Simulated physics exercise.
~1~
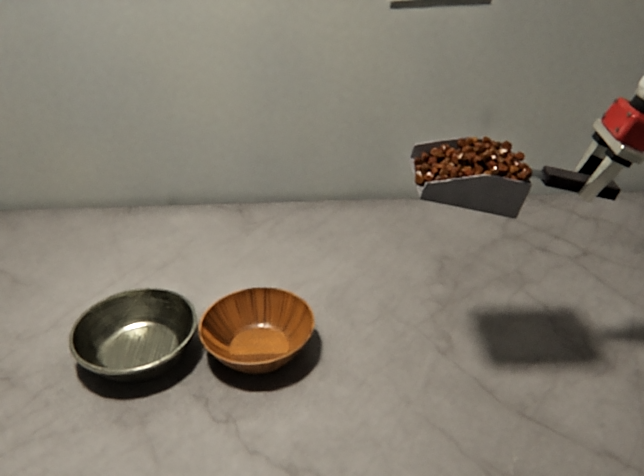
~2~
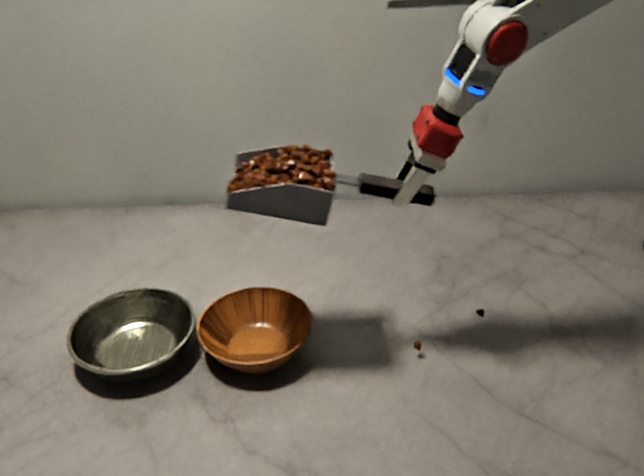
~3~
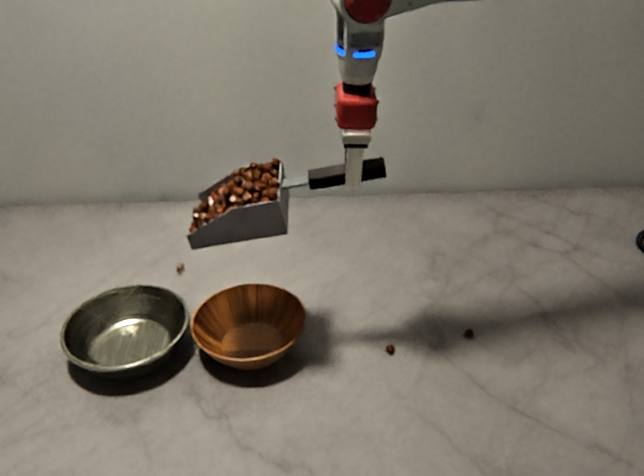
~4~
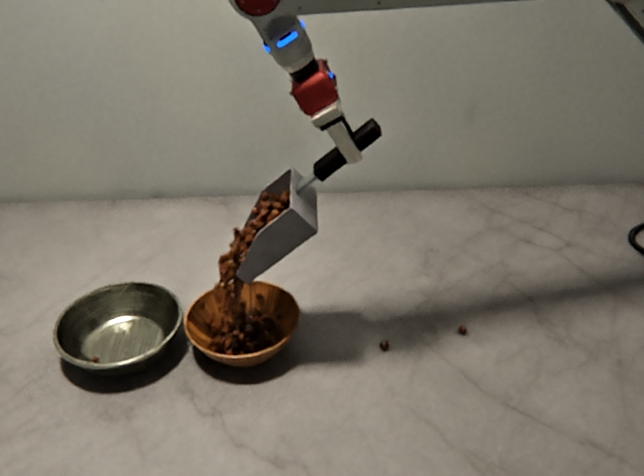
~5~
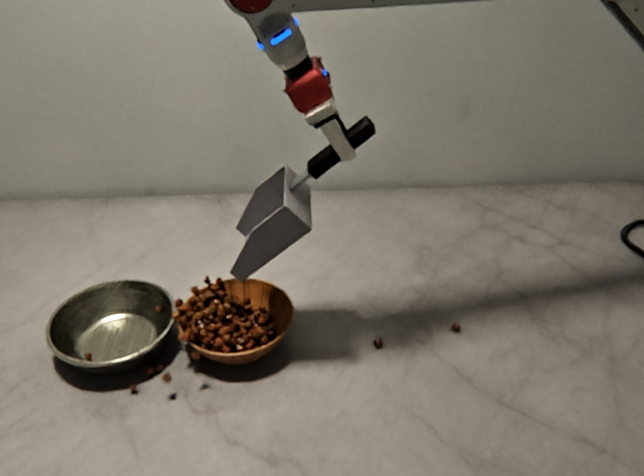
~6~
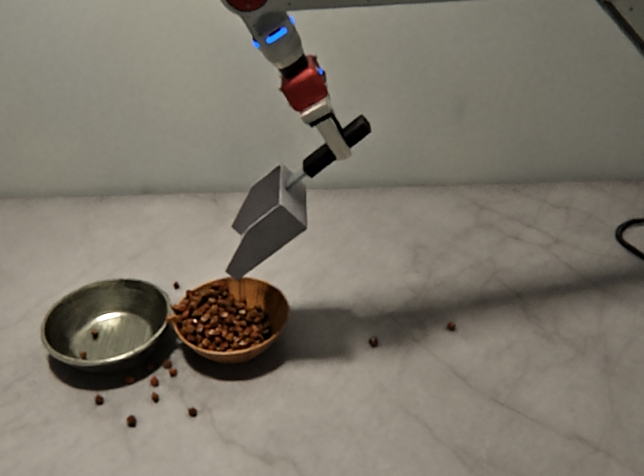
The clip opens on a grey marbled surface with a metal bowl at left, a wooden bowl beside it, and a scoop heaped with brown pellets held by a robot arm at right. The arm carries the scoop left toward the bowls, and a couple of pellets drop onto the surface behind it. The scoop begins to tip forward, then tilts steeply, and the pellets pour into the wooden bowl. The scoop empties while some pellets scatter around the bowls. Finally, the arm holds the scoop still above the wooden bowl, which contains most of the pellets.
